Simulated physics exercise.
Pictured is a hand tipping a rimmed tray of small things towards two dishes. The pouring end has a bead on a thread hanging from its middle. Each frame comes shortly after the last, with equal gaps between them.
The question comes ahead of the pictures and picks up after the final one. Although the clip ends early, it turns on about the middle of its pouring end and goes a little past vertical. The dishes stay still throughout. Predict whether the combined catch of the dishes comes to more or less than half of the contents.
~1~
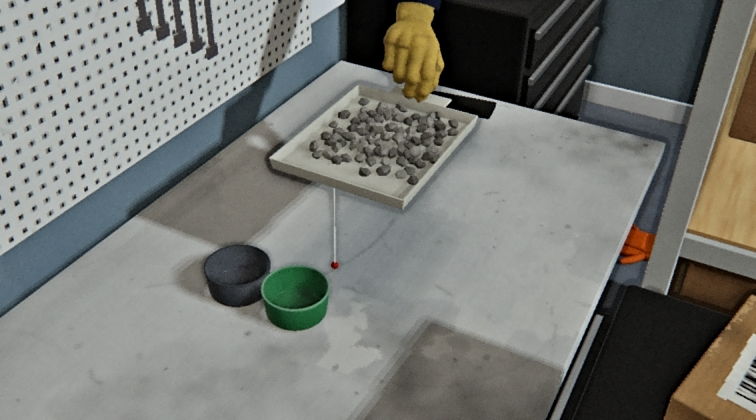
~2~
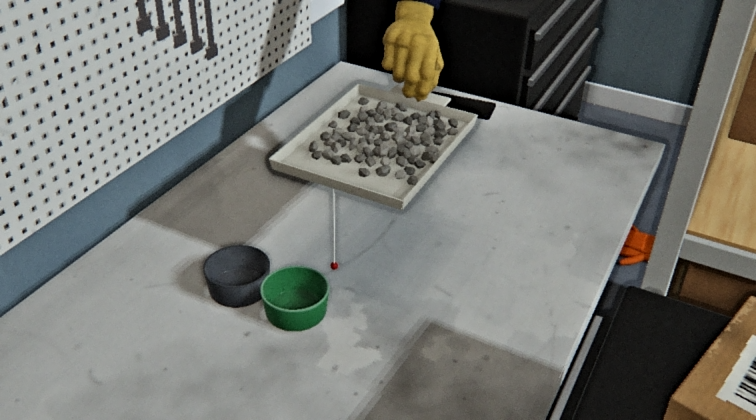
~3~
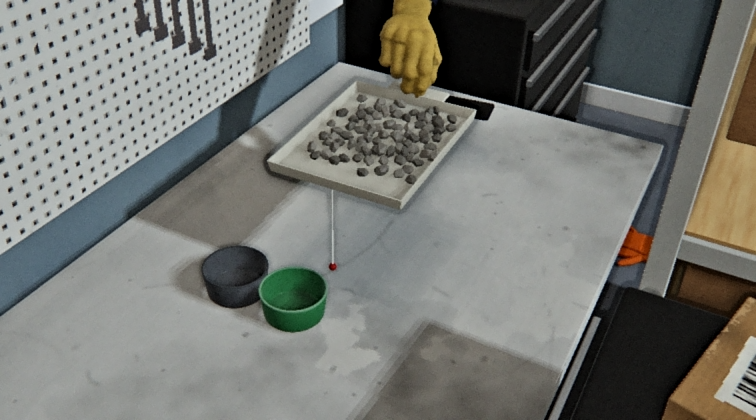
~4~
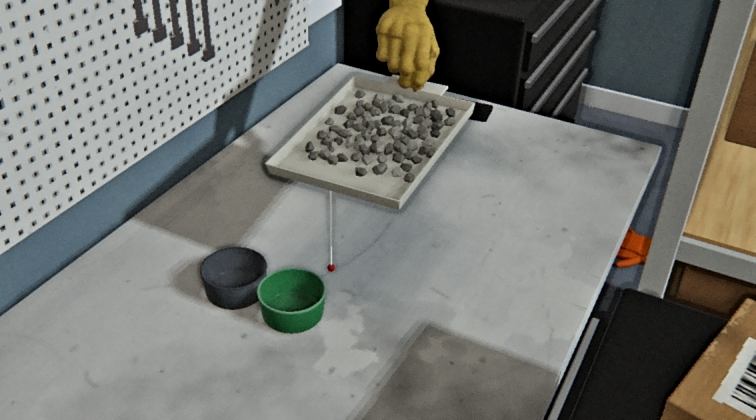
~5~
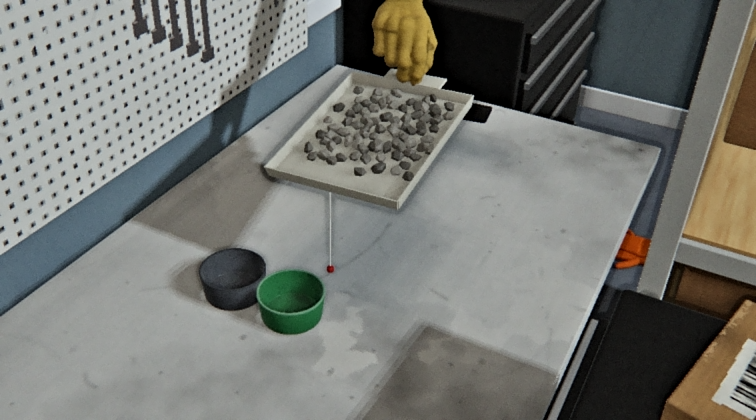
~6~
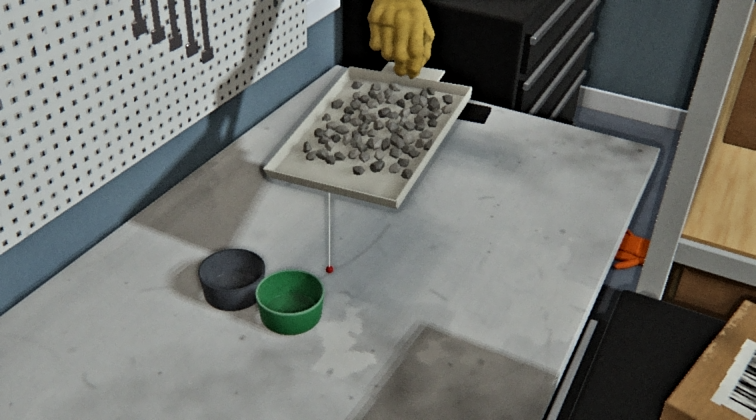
The combined catch is more than half.
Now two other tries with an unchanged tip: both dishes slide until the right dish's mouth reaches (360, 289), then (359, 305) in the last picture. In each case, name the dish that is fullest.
The left of the pair the first time, the left of the pair the second.
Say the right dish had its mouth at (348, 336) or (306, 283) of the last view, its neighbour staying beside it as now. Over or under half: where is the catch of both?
Short of half, then the bulk of it.
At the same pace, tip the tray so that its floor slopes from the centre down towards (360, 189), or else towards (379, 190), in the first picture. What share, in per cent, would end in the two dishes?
20 % and 0 %, roughly.
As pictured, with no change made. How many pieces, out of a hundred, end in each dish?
The left dish keeps near 30 in a hundred, the right dish near 40 in a hundred.
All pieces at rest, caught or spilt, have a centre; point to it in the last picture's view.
Roughly at (267, 299), give or take.
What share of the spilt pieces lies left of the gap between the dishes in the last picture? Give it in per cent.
Roughly 30 in a hundred.
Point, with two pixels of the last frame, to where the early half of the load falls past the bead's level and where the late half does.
(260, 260) first, (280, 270) later.
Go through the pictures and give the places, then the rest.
In the first picture, corners of the pouring end at (273, 157) and (403, 198), level; middle of the load at (385, 137), bits of gravel; left dish at (219, 293); right dish at (278, 317); bead on its thread at (335, 265).
In the second picture, corners of the pouring end at (272, 158) and (402, 199), level; middle of the load at (385, 137).
In the third picture, corners of the pouring end at (270, 160) and (400, 199), tipped barely, lowest at the left corner; middle of the load at (384, 135).
In the fourth picture, corners of the pouring end at (268, 163) and (398, 199), tipped a little, lowest at the left corner; middle of the load at (382, 132).
In the fifth picture, corners of the pouring end at (267, 166) and (397, 199), tipped a little, lowest at the left corner; middle of the load at (380, 129).
In the sixth picture, corners of the pouring end at (266, 168) and (395, 199), tipped a little, lowest at the left corner; middle of the load at (379, 126); left dish at (213, 297); right dish at (272, 321).
Soon, tray tipped steeply; nearly all on the tray; a stray few in the left dish; a small part in the air.
A while on, tray tipped right over; about half on the tray; about a quarter in the right dish; about a quarter in the left dish; a small part outside both; a small part in the air.
Towards the end, tray tipped past a quarter turn; about a third in the right dish; about a quarter in the left dish; about a third outside both.
Finally, tray tipped past a quarter turn; about a third in the right dish; about a quarter in the left dish; about a third outside both.
